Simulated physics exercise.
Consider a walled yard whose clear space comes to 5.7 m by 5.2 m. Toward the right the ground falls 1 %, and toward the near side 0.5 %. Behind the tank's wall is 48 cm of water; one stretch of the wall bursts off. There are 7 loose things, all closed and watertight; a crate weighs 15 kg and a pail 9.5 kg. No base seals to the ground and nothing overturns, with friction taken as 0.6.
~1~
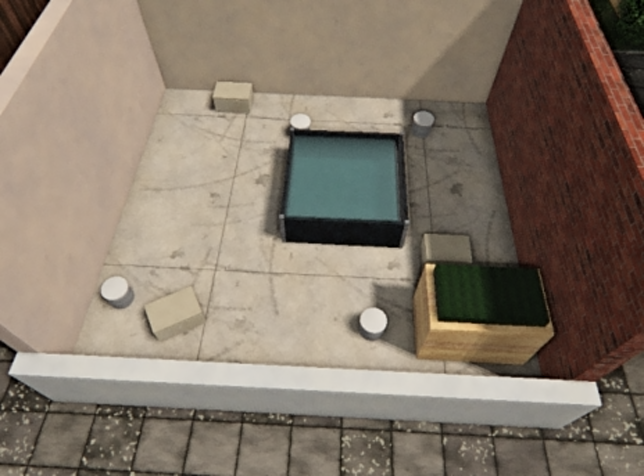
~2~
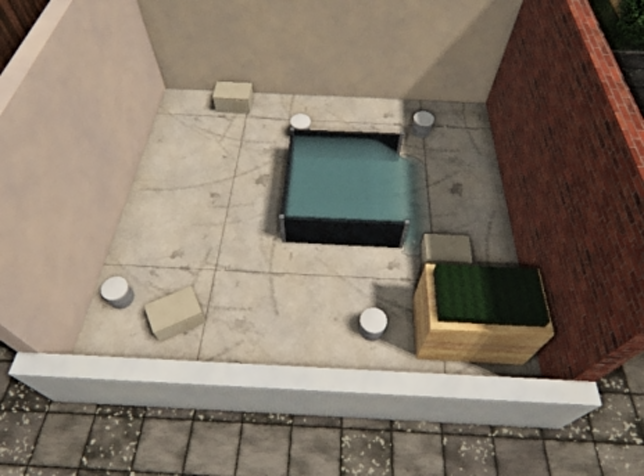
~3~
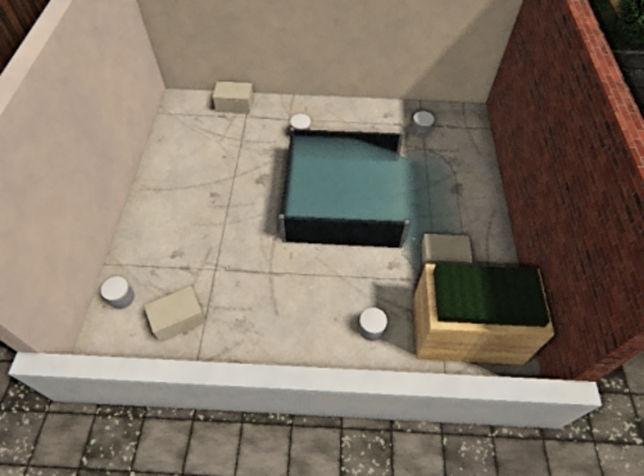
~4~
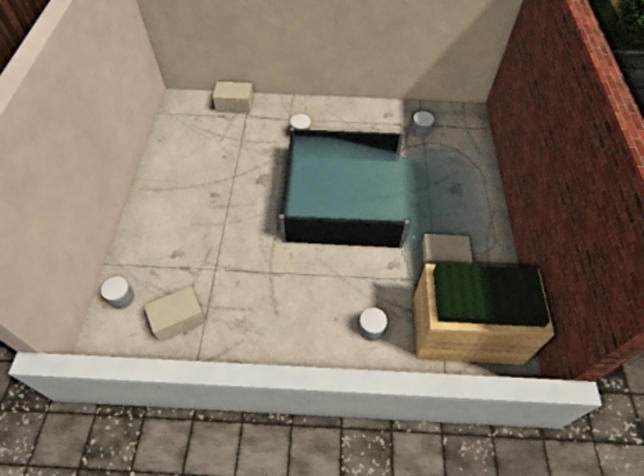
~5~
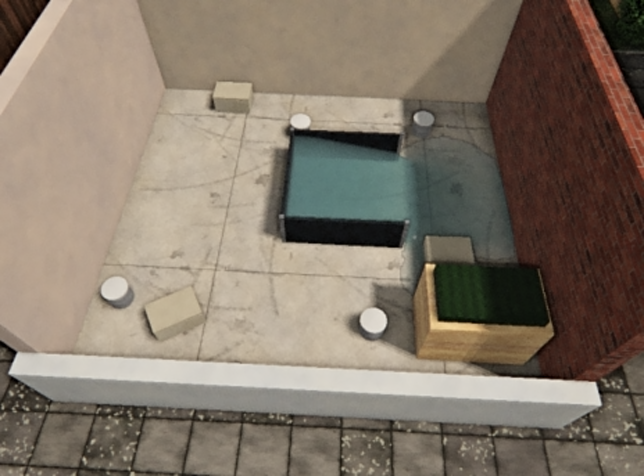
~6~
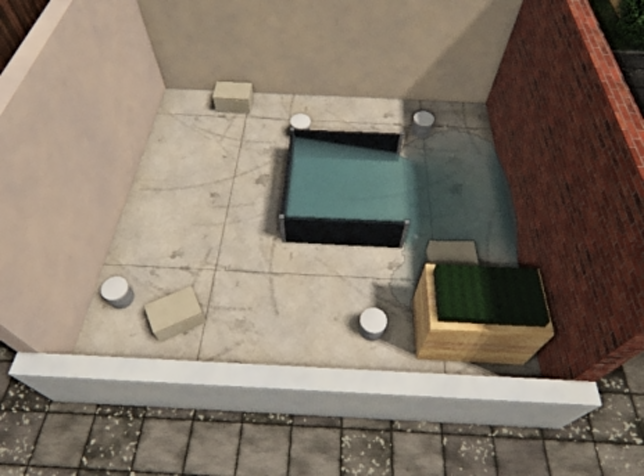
Blue-green water held in a dark square tank breaks out through its right side and spreads over the pale slab floor of a walled yard, seen from a fixed, high viewpoint. Around the tank sit pale grey pails and beige blocks, with a green-topped wooden box near the red brick wall at right. The water fans rightward to the bricks, and the small block behind the box shifts slightly.
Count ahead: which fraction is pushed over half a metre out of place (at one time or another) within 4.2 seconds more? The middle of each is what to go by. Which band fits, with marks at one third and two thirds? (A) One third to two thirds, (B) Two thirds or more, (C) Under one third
C, under one third.
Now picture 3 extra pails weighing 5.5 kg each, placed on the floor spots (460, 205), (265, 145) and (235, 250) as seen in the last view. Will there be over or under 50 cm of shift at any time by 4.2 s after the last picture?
In order: Beyond it, within it, within it.
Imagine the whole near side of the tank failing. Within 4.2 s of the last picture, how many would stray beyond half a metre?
That gives 3 of them.
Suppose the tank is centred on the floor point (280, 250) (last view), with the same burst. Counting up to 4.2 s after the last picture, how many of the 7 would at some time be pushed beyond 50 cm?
Then 2 of them would.
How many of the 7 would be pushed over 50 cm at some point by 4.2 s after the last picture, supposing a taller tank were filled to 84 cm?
In that case the number is 6.
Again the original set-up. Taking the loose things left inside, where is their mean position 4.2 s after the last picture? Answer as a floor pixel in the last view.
Mean floor pixel: About (268, 217).
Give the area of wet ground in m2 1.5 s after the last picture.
That flooded area is roughly 10.0 m2.
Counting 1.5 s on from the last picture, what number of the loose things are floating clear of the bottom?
I get 0.
Then, 0.4 s after the last picture 0 of 7 are over 50 cm from their spots; 0 afloat.
Then, 1.5 s after the last picture 0 of 7 are over 50 cm from their spots; 0 afloat.
Then, 2.8 s after the last picture 1 of 7 are over 50 cm from their spots; 0 afloat.
Then, 4.2 s after the last picture 1 of 7 are over 50 cm from their spots, and 1 have been at some point; 0 afloat.
